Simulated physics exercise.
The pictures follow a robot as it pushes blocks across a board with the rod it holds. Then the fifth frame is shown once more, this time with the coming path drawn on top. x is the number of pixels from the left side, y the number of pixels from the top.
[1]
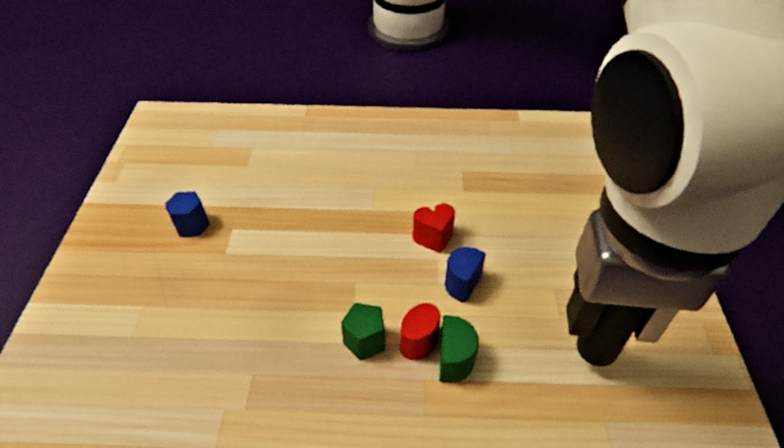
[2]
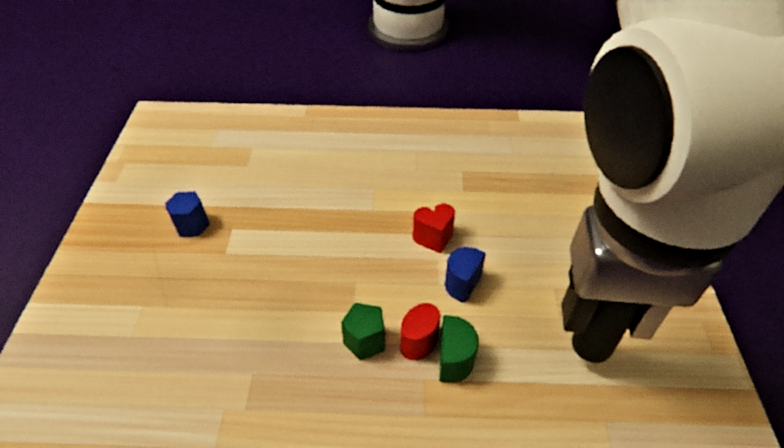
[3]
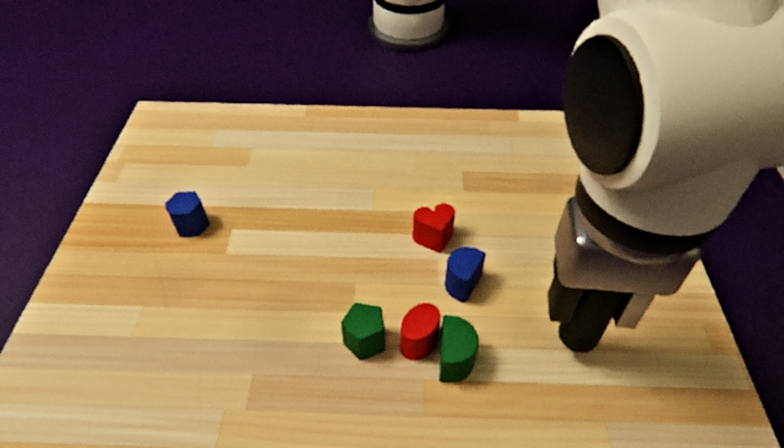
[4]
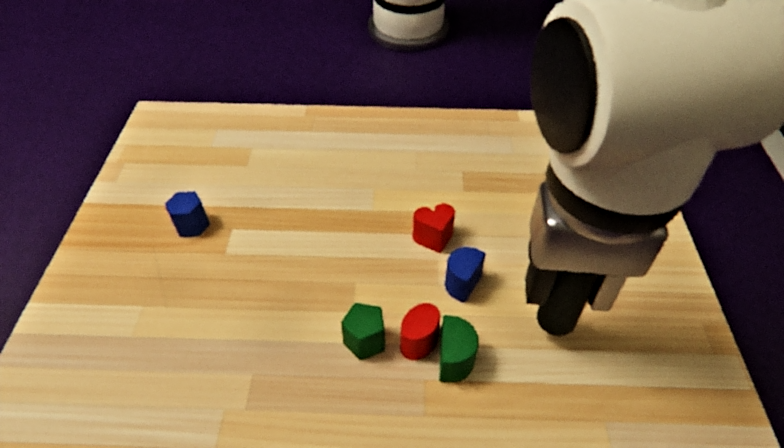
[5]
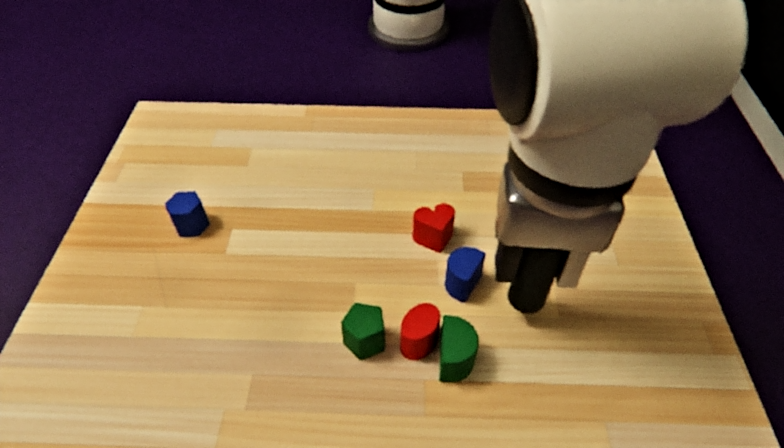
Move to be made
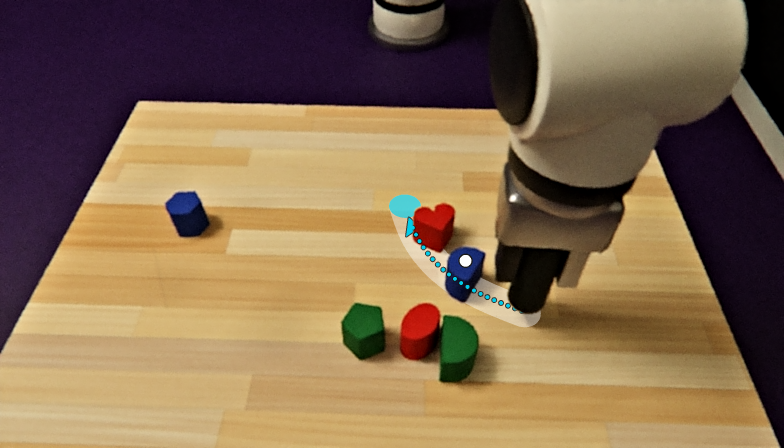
A white and grey robot arm with a dark rod at its lower end reaches over the right side of a light wooden board on a dark purple surface, seen from above at an angle. Red, blue and green blocks sit around the middle, with another blue block at the left. The arm glides left and slightly away toward the centre blocks, while the blocks and camera stay still.
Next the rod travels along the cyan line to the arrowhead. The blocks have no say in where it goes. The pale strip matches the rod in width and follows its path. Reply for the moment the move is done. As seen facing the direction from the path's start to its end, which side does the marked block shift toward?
It is pushed towards the left-hand side.
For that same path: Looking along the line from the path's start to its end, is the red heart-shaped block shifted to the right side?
That would be a yes.
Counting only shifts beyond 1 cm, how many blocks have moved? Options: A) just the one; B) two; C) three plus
The answer is B.
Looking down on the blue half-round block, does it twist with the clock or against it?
It goes round opposite to clock hands.
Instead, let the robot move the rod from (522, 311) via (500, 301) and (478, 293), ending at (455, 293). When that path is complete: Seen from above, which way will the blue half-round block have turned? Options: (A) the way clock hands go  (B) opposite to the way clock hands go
The correct letter is A.
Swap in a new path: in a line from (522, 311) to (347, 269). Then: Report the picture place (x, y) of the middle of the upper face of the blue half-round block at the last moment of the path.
The middle of its upper face will lie at (427, 238).
Path on the board, from (522, 311) by way of (463, 284) and (423, 247) to (405, 206); the dot is on the blue half-round block.
What follows on the original path. One third of the way, rod (465, 272); blue half-round block (439, 247).
Two thirds of the way, rod (424, 235); red heart-shaped block (431, 196), turned 25° clockwise; blue half-round block (395, 218), turned 25° anticlockwise.
At the end, rod (405, 194); red heart-shaped block (433, 173), turned 115° clockwise; green half-round block in place; blue half-round block (385, 211), turned 45° anticlockwise.
